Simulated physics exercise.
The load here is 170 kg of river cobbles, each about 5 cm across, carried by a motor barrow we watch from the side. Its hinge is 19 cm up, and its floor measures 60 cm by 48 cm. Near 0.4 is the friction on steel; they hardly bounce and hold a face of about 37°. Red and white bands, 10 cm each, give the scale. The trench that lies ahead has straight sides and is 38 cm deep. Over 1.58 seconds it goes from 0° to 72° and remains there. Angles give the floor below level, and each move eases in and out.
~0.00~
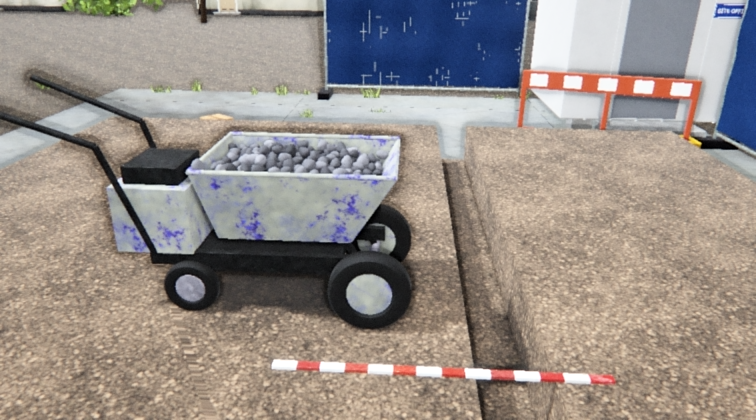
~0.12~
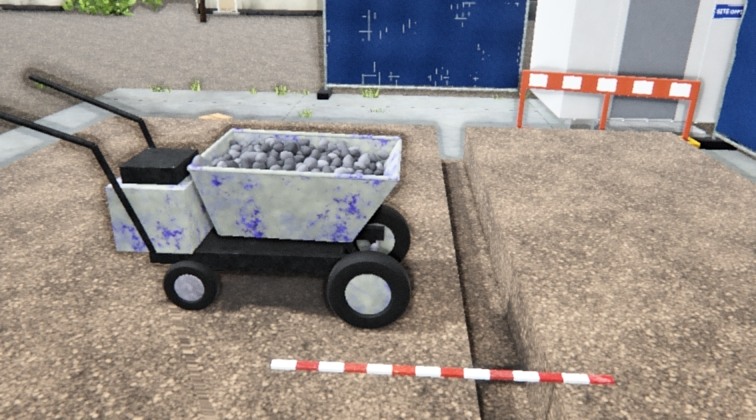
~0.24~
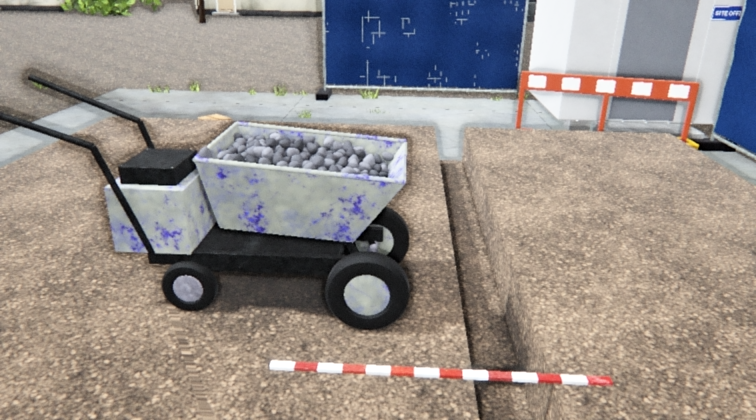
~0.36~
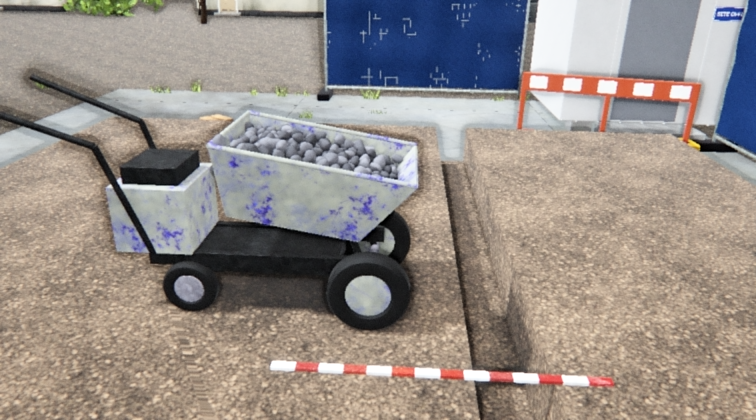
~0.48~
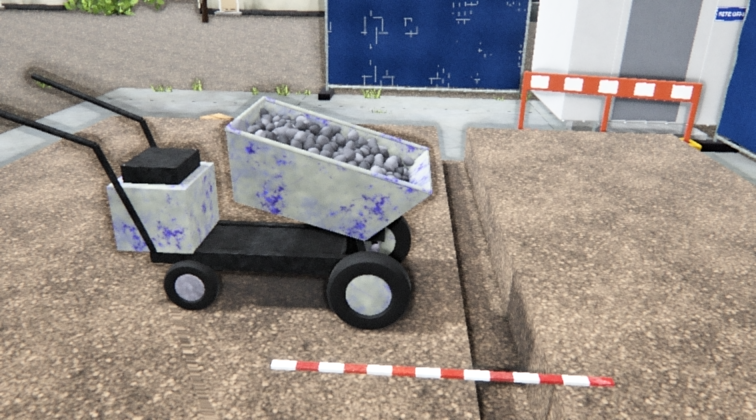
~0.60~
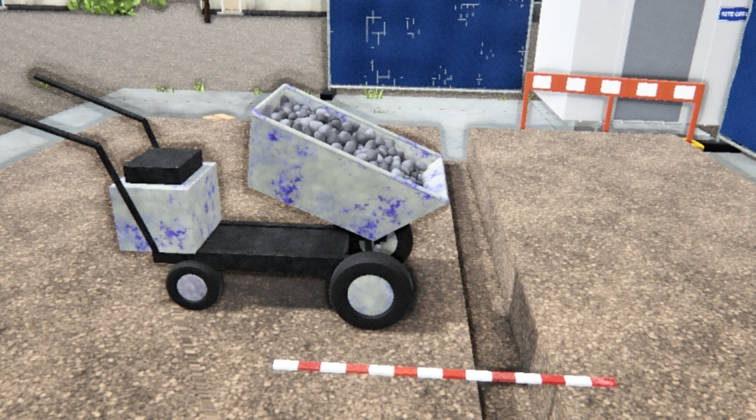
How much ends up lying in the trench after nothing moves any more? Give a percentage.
A share of about 67 per cent.
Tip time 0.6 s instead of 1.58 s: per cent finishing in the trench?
That would give about 35 percent.
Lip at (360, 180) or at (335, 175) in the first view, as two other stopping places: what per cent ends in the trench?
First place roughly 90%, second roughly 85%.
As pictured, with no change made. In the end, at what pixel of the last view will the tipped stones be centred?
Look at roughly (511, 339).
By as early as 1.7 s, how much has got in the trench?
Roughly 20% by that time.
After 1.2 s the floor is at 61°; 99 % in the skip, 1 % in the trench; the foremost stones are at (496, 226).
After 1.7 s the floor is at 72°; 60 % in the skip, 20 % in the trench, 20 % past the trench; the foremost stones are at (633, 317).
After 2.0 s the floor is at 72°; 34 % in the skip, 33 % in the trench, 34 % past the trench; the foremost stones are at (717, 314).
After 4.0 s the floor is at 72°; 0 % in the skip, 67 % in the trench, 33 % past the trench; the foremost stones are past the picture's edge.
